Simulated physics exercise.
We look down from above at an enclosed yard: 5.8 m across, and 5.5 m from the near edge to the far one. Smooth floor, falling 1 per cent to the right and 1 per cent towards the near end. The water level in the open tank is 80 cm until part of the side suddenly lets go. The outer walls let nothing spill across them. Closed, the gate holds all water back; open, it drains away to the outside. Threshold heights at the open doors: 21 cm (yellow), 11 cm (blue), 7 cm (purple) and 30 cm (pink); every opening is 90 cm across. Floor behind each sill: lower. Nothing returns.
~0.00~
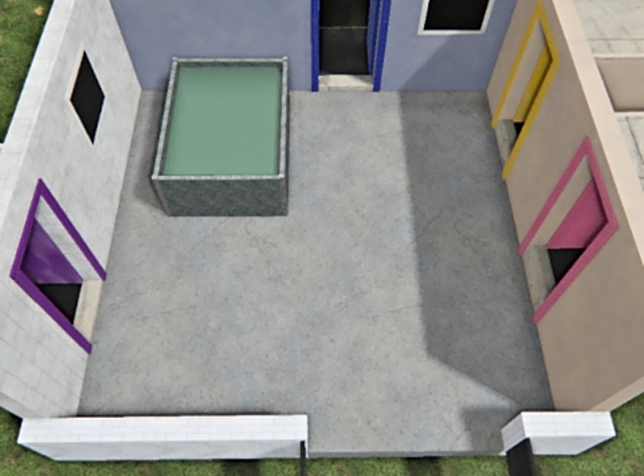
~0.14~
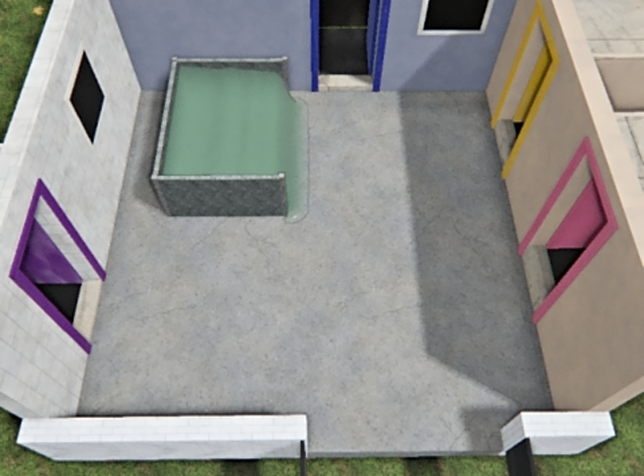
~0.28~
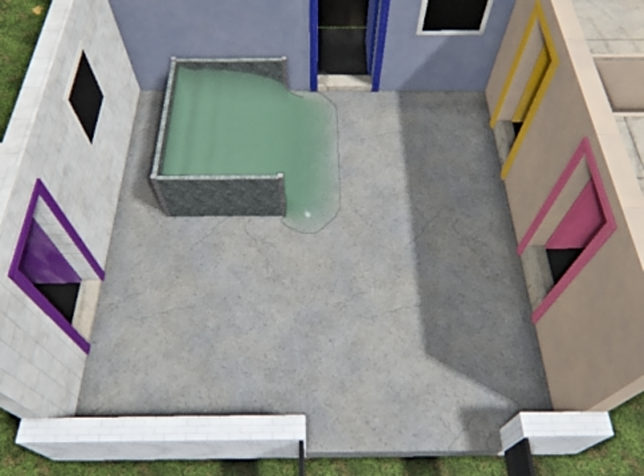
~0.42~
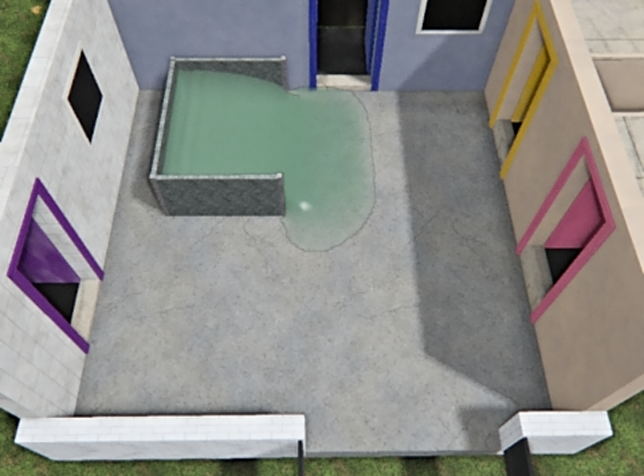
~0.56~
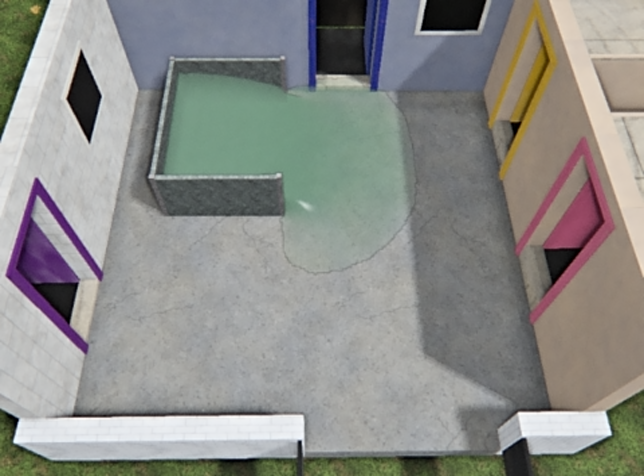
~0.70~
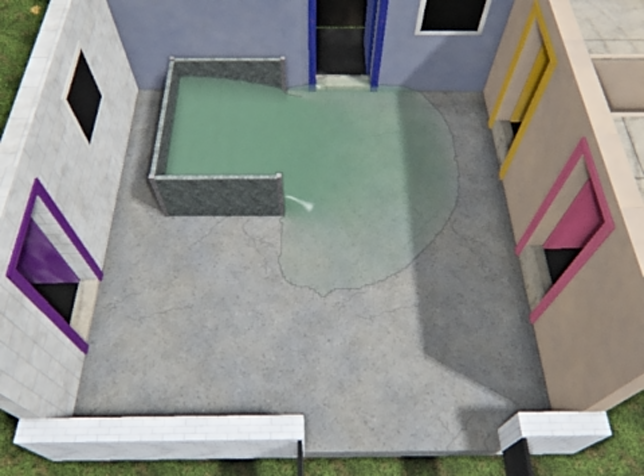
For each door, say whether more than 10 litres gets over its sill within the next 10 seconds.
The yellow door lets in more than the limit; the blue door lets in more than the limit; the purple door lets in less than the limit; the pink door lets in less than the limit.
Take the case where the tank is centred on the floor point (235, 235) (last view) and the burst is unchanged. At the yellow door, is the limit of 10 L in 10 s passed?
Lab note: Yellow door limit exceeded.
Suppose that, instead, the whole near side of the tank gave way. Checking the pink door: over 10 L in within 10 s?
Pink: Falls short.
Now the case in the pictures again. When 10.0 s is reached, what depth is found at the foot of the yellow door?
Average: ~ 4.5 cm.
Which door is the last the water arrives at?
Purple.
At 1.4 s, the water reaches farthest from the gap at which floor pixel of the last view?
Somewhere near pixel (520, 315).
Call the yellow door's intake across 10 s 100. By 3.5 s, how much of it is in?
About 100 per cent.
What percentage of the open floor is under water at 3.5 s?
Some 55 per cent of the floor is wet.
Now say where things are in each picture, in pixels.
The first picture shows still water, 80 cm deep, in the open tank at (226, 118).
In the second picture, water pours out at (284, 143) and has run 1.2 m, to (288, 220); typically 10 cm deep outside, 80 cm at the open tank's back.
In the third picture, water pours out at (283, 144) and has run 1.4 m, to (312, 227); typically 14 cm deep outside, 74 cm at the open tank's back.
In the fourth picture, the front is at (324, 245), 1.7 m from the gap at (282, 145); 3.3 m2 of floor is under water; 68 cm left at the back of the open tank.
In the fifth picture, water pours out at (281, 146) and has run 2.1 m, to (383, 241); typically 10 cm deep outside, 66 cm at the open tank's back.
In the sixth picture, water pours out at (281, 146) and has run 2.7 m, to (452, 199); typically 9 cm deep outside, 59 cm at the open tank's back.
After 1.4 s water covers 45 % of the floor and is deepest (50 cm) near (477, 103); yellow door 44 cm at the sill, 59 L in, blue door 18 cm at the sill, 13 L in, purple door not reached, pink door 17 cm at the sill, 0 L in.
After 2.2 s water covers 50 % of the floor and is deepest (44 cm) near (477, 103); yellow door 41 cm at the sill, 171 L in, blue door 13 cm at the sill, 29 L in, purple door not reached, pink door 24 cm at the sill, 0 L in.
After 3.5 s water covers 55 % of the floor and is deepest (34 cm) near (543, 428); yellow door 23 cm at the sill, 232 L in, blue door 8 cm at the sill, 32 L in, purple door not reached, pink door 16 cm at the sill, 0 L in.
After 6.0 s water covers 75 % of the floor and is deepest (18 cm) near (543, 428); yellow door 9 cm at the sill, 234 L in, blue door 7 cm at the sill, 33 L in, purple door not reached, pink door 8 cm at the sill, 0 L in.
After 10.0 s water covers 90 % of the floor and is deepest (10 cm) near (543, 428); yellow door 5 cm at the sill, 234 L in, blue door 2 cm at the sill, 33 L in, purple door 4 cm at the sill, 0 L in, pink door 8 cm at the sill, 0 L in.
